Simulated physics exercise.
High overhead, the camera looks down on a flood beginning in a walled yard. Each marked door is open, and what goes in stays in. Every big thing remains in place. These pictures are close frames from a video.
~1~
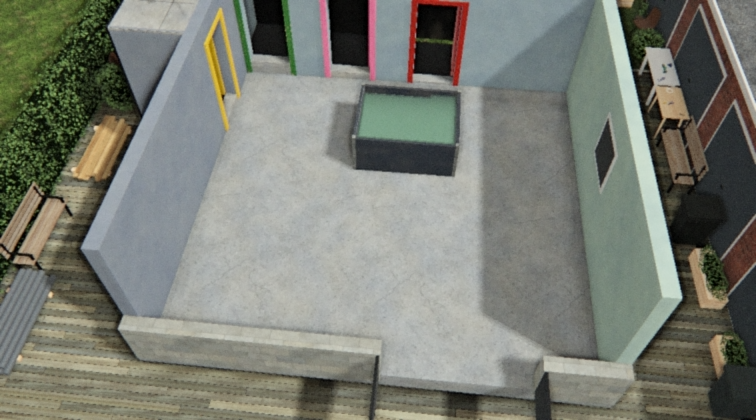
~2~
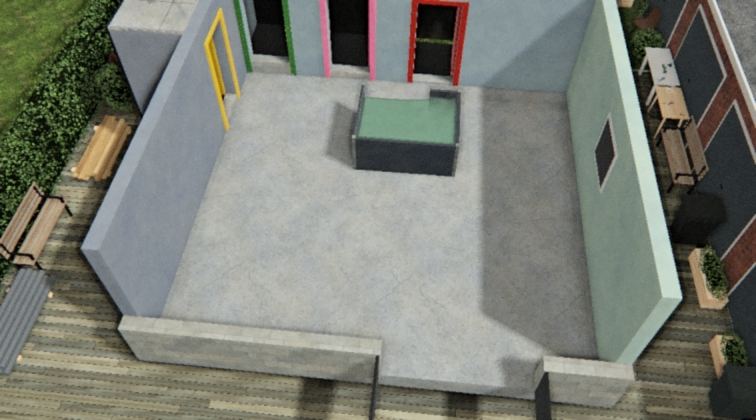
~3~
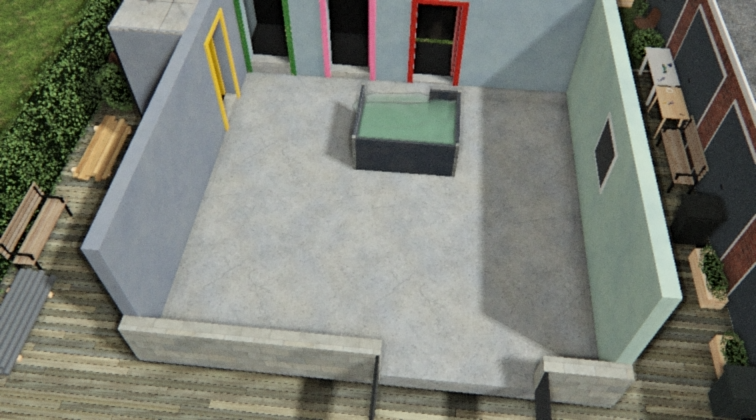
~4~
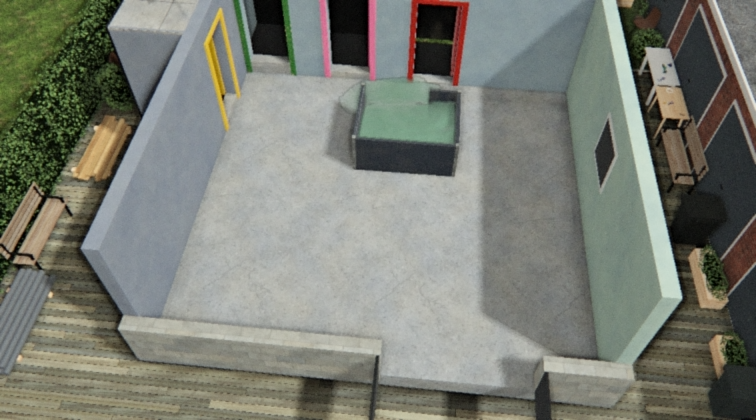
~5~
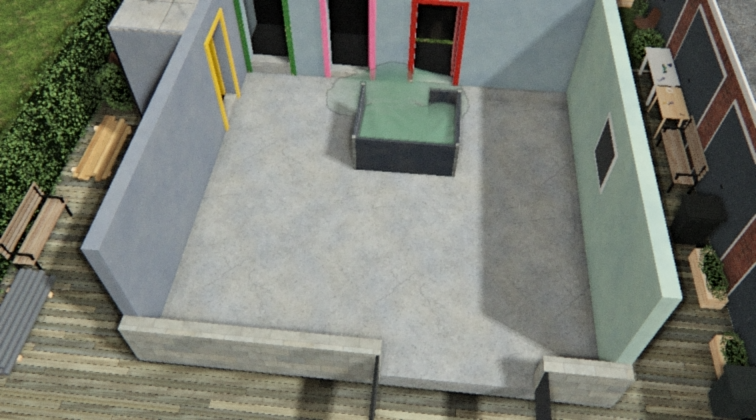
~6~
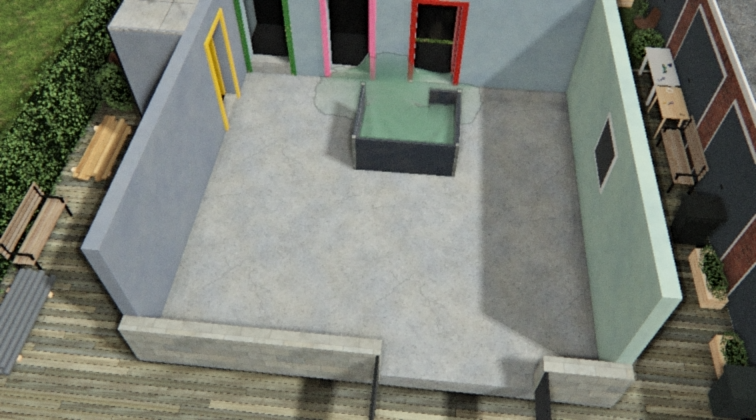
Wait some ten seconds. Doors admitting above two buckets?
Result: The yellow door will pass more than two buckets, the pink door will pass more than two buckets, the green door will pass two buckets at most, the red door will pass more than two buckets.
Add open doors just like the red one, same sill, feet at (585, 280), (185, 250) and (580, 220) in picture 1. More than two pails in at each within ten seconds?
The three doors, in turn: Is short of it, is short of it, is short of it.
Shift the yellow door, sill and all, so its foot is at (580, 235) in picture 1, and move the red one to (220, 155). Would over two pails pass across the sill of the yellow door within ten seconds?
My reading: Yellow stays within the limit.
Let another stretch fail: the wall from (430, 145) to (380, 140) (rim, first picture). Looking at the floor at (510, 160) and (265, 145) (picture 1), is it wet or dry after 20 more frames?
Taking the two points in order, the first is left dry and the second is left dry.
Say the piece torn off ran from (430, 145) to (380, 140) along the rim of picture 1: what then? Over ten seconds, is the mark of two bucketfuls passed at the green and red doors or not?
Verdict - green door is safe, red door is safe.
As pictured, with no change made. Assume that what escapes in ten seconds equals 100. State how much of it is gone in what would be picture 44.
By my reckoning, 95 %.
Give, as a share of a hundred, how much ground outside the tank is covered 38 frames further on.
My guess is around 70 in a hundred.
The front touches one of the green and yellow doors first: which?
I'd say it's the green one.
A moment on, water covers 10 % of the floor; the yellow door not reached, the pink door over two buckets in, the green door wet at the sill, nothing in, the red door far over two buckets in.
Next, water covers 20 % of the floor; the yellow door under two buckets in, the pink door over two buckets in, the green door wet at the sill, nothing in, the red door far over two buckets in.
Then, water covers 35 % of the floor; the yellow door over two buckets in, the pink door over two buckets in, the green door wet at the sill, nothing in, the red door far over two buckets in.
Later, water covers 70 % of the floor; the yellow door over two buckets in, the pink door over two buckets in, the green door wet at the sill, nothing in, the red door far over two buckets in.
In the end, water covers 90 % of the floor; the yellow door over two buckets in, the pink door over two buckets in, the green door wet at the sill, nothing in, the red door far over two buckets in.
